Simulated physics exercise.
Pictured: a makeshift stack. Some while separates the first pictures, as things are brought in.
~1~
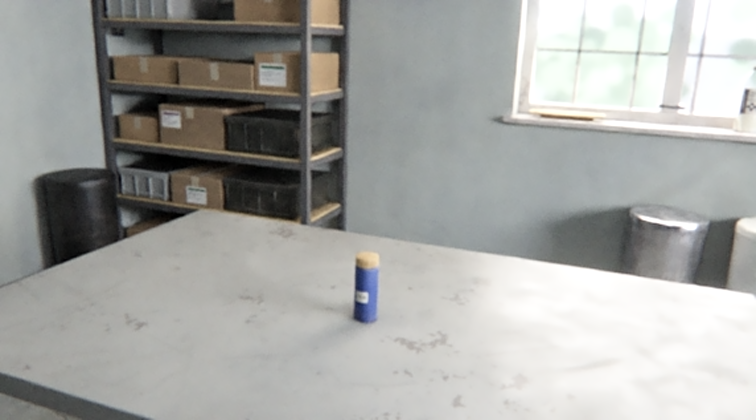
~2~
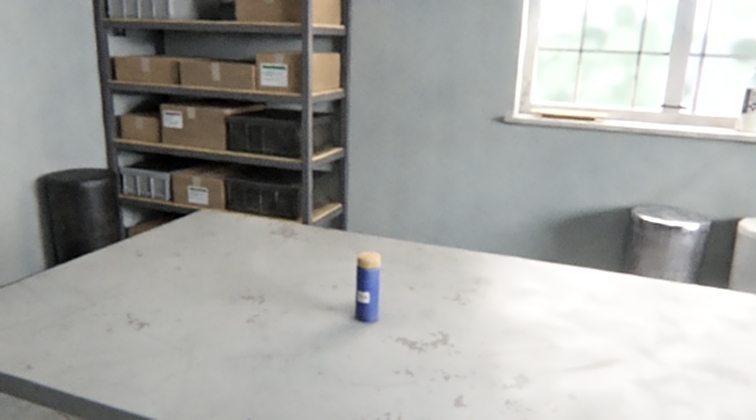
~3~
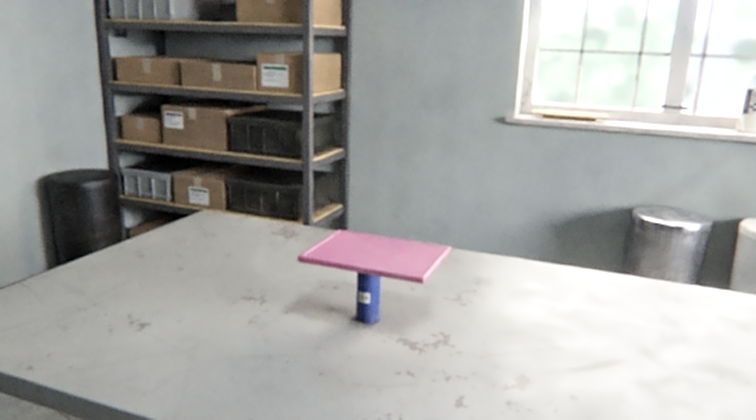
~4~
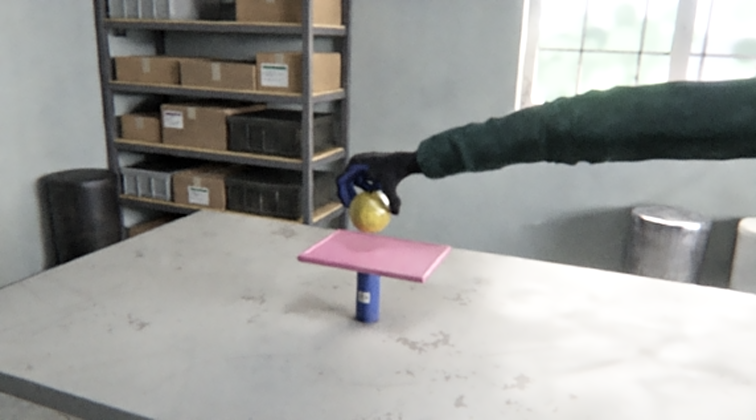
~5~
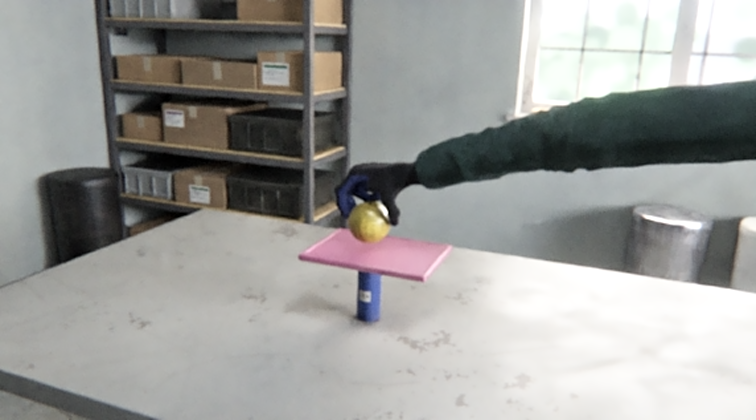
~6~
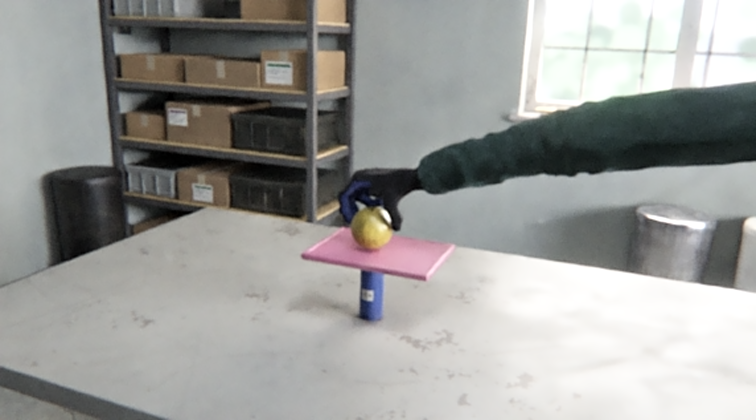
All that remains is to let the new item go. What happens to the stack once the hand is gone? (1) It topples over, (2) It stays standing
The answer is 2.
Then, 0.20 s later than the last frame, all is still.
Then, 0.40 s later than the last frame, yellow apple resting near (372, 228).
When it is over, all 3 as before. End places, in pixels of the last picture, yellow apple near (372, 228). The stack holds.
